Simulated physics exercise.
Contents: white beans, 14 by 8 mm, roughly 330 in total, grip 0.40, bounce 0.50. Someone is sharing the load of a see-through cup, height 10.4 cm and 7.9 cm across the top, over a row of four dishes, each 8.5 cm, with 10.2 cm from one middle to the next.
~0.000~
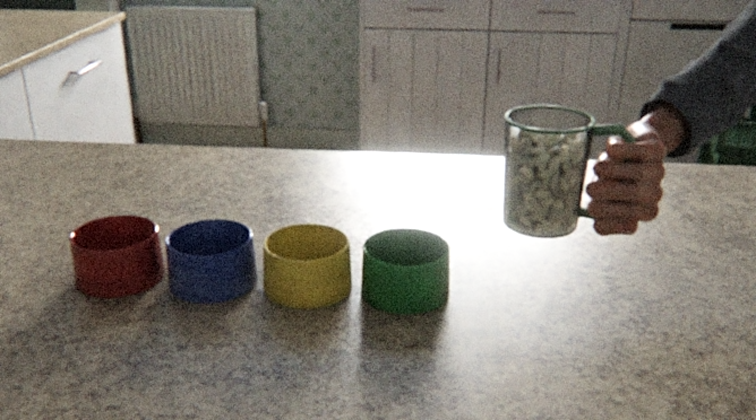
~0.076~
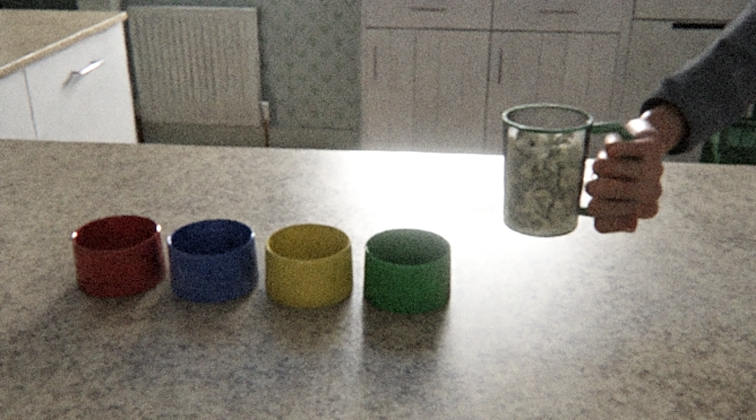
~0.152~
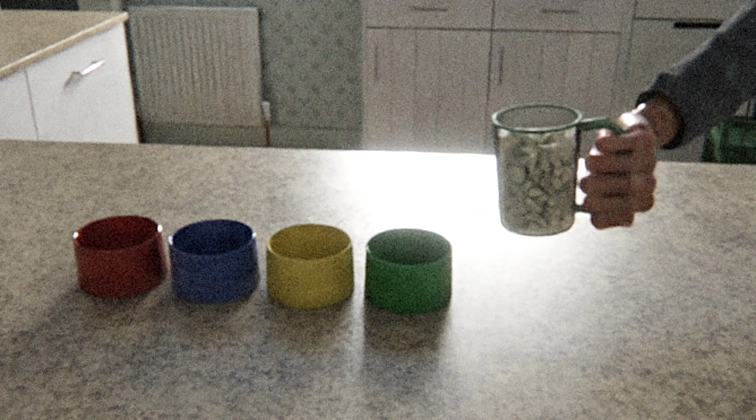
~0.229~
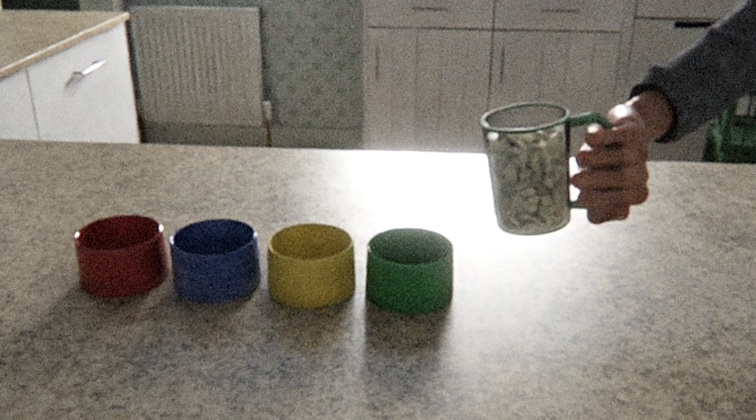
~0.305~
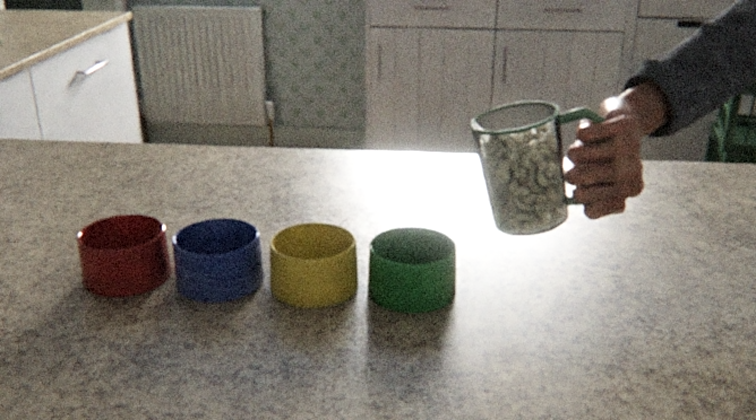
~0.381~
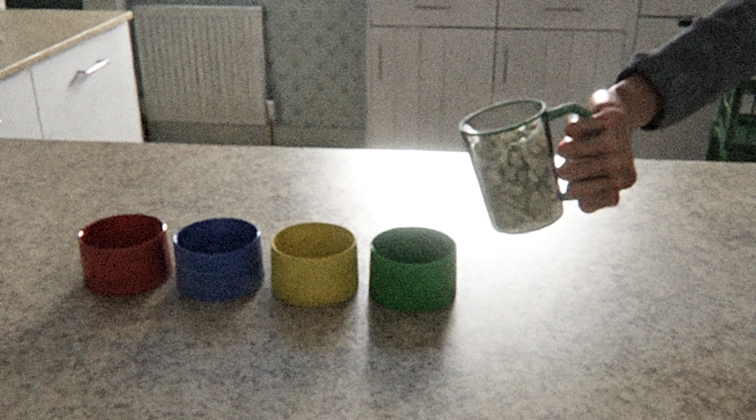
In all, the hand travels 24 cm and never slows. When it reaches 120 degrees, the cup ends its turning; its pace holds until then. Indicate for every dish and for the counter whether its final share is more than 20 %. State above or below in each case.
Red dish: I'd say it gets a fifth at most; blue dish: I'd say it gets more than a fifth; green dish: I'd say it gets a fifth at most; yellow dish: I'd say it gets a fifth at most; counter: I'd say it gets more than a fifth.
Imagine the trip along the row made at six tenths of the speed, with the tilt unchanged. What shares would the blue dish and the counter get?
Blue: 0; counter: 20.
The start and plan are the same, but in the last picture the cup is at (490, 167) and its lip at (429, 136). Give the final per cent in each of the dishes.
Kept per dish: Red = 0, blue = 80, green = 0, yellow = 0.
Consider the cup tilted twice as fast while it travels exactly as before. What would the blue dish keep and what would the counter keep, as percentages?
Then blue would get 0 and the counter 30.
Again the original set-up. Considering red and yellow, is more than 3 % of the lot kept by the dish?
Red: False; yellow: True.
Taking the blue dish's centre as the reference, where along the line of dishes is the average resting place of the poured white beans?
Near 2 cm, shifted toward increasing x.
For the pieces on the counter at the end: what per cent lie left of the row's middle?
The answer is some 60 per cent.
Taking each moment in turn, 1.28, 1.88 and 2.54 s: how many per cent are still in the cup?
About 100, 95, 5 per cent.
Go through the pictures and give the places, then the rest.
The first frame shows cup at (545, 172), tilt 0 degrees, lip at (506, 118), moved 0.0 cm; middle of the pieces at (541, 176); green dish at (406, 247); yellow dish at (307, 242); blue dish at (209, 237); red dish at (114, 233).
The second frame shows cup at (544, 171), tilt 1 degrees, lip at (504, 118), moved 0.3 cm; middle of the pieces at (540, 175).
The third frame shows cup at (537, 171), tilt 5 degrees, lip at (493, 120), moved 1.0 cm; middle of the pieces at (534, 175).
The fourth frame shows cup at (529, 170), tilt 9 degrees, lip at (482, 123), moved 1.8 cm; middle of the pieces at (527, 174).
The fifth frame shows cup at (523, 169), tilt 13 degrees, lip at (472, 125), moved 2.6 cm; middle of the pieces at (521, 174).
The sixth frame shows cup at (515, 168), tilt 17 degrees, lip at (461, 128), moved 3.5 cm; middle of the pieces at (514, 173); green dish at (413, 245); yellow dish at (314, 240); blue dish at (217, 236); red dish at (122, 232). Its pace works out near 55 degrees a second; the hand travels 11 cm a second.
After 1.28 s, tilt 65 degrees; cup holds 100 %.
After 1.88 s, tilt 96 degrees; cup holds 95 %, yellow 5 %.
After 2.54 s, tilt 120 degrees; cup holds 5 %, blue 60 %, yellow 10 %.
By 3.6 s all is still; red 0 %, blue 65 %, green 0 %, yellow 10 %, counter 30 %.
